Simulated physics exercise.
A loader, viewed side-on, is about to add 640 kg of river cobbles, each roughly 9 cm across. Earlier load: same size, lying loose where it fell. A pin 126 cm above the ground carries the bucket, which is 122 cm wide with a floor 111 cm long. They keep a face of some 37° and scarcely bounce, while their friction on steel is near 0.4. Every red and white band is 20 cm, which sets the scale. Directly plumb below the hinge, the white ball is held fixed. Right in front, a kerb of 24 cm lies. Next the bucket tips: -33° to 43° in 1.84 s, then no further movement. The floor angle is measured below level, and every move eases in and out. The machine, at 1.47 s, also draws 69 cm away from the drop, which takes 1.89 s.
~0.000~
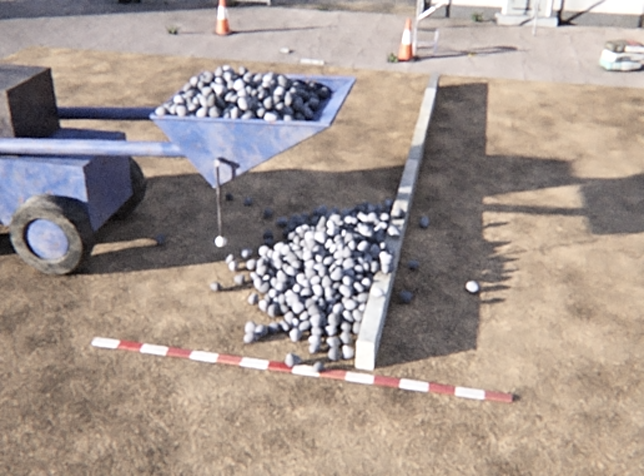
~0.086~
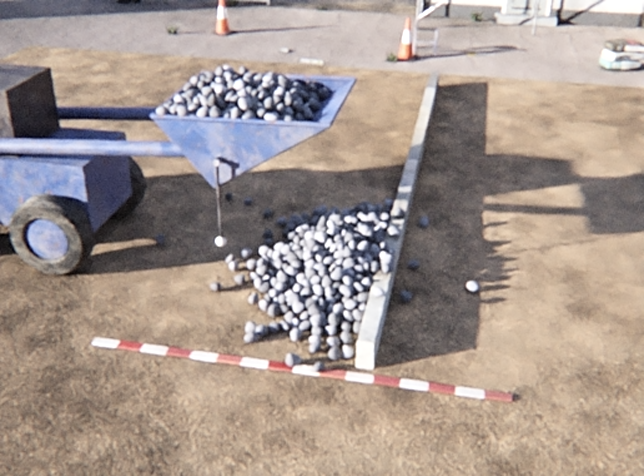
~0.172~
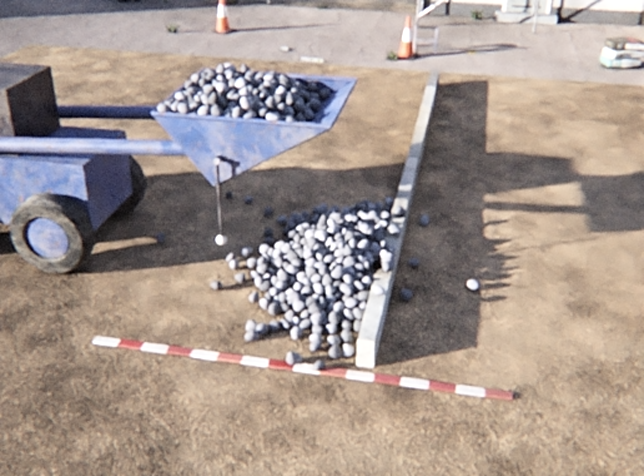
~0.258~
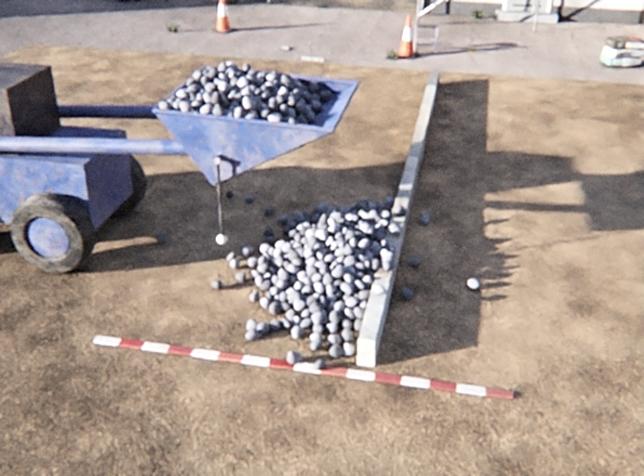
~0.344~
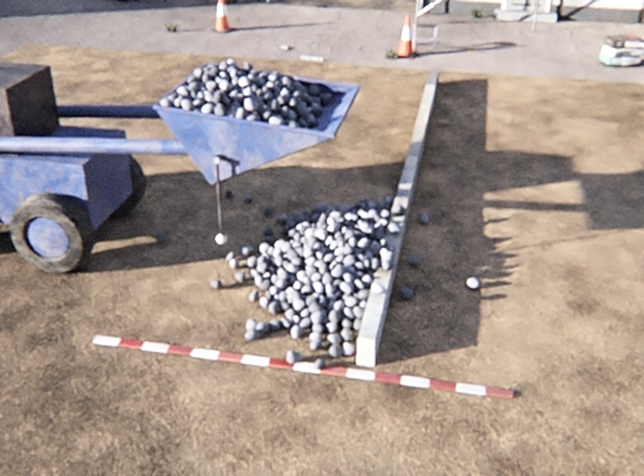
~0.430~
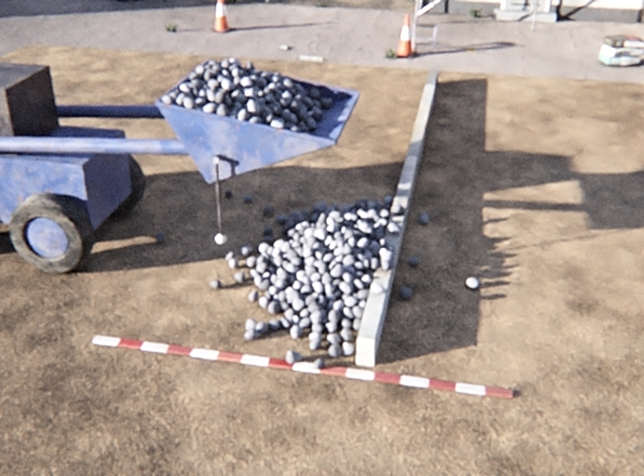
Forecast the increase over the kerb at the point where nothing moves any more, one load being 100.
I would say 7 per cent.
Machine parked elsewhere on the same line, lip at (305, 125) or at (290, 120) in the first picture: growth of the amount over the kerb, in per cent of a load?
Roughly 0 and 0 percent, in that order.
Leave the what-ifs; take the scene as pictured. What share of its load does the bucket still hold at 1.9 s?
Near 25 per cent of the load is held.
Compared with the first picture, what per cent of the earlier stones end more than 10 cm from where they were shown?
15 %.
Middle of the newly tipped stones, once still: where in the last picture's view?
The middle ends up near (323, 246).
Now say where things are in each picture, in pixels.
In the first frame, lip at (330, 125), floor tilted -33°, highest stones at (242, 80). The earlier load is highest near (348, 240), 34 cm above ground level, 100 % on this side of the kerb, 1 % over the kerb.
In the second frame, the bucket is at -33°, its lip at (330, 126); the top of the load is at (242, 80); the stones move at 0.1 m/s on average.
In the third frame, the bucket is at -31°, its lip at (331, 127); the top of the load is at (238, 76); the stones move at 0.1 m/s on average.
In the fourth frame, the bucket is at -29°, its lip at (333, 131); the top of the load is at (230, 75); the stones move at 0.1 m/s on average.
In the fifth frame, lip at (334, 136), floor tilted -26°, highest stones at (218, 73); the stones move at 0.2 m/s on average.
In the sixth frame, the bucket is at -22°, its lip at (335, 143); the top of the load is at (220, 71); the stones move at 0.2 m/s on average.
After 1.4 s the floor is at 31°; in per cent of one load, 94 in the bucket, 105 on this side of the kerb, 1 over the kerb; the foremost stones are at (410, 256).
After 1.9 s the floor is at 43°; in per cent of one load, 23 in the bucket, 175 on this side of the kerb, 3 over the kerb; the foremost stones are at (430, 261).
After 3.8 s the floor is at 43°; in per cent of one load, 0 in the bucket, 192 on this side of the kerb, 8 over the kerb; the foremost stones are at (479, 281).
After 6.6 s the floor is at 43°; in per cent of one load, 0 in the bucket, 192 on this side of the kerb, 8 over the kerb; the foremost stones are at (479, 281). Net gain over the kerb, 7.
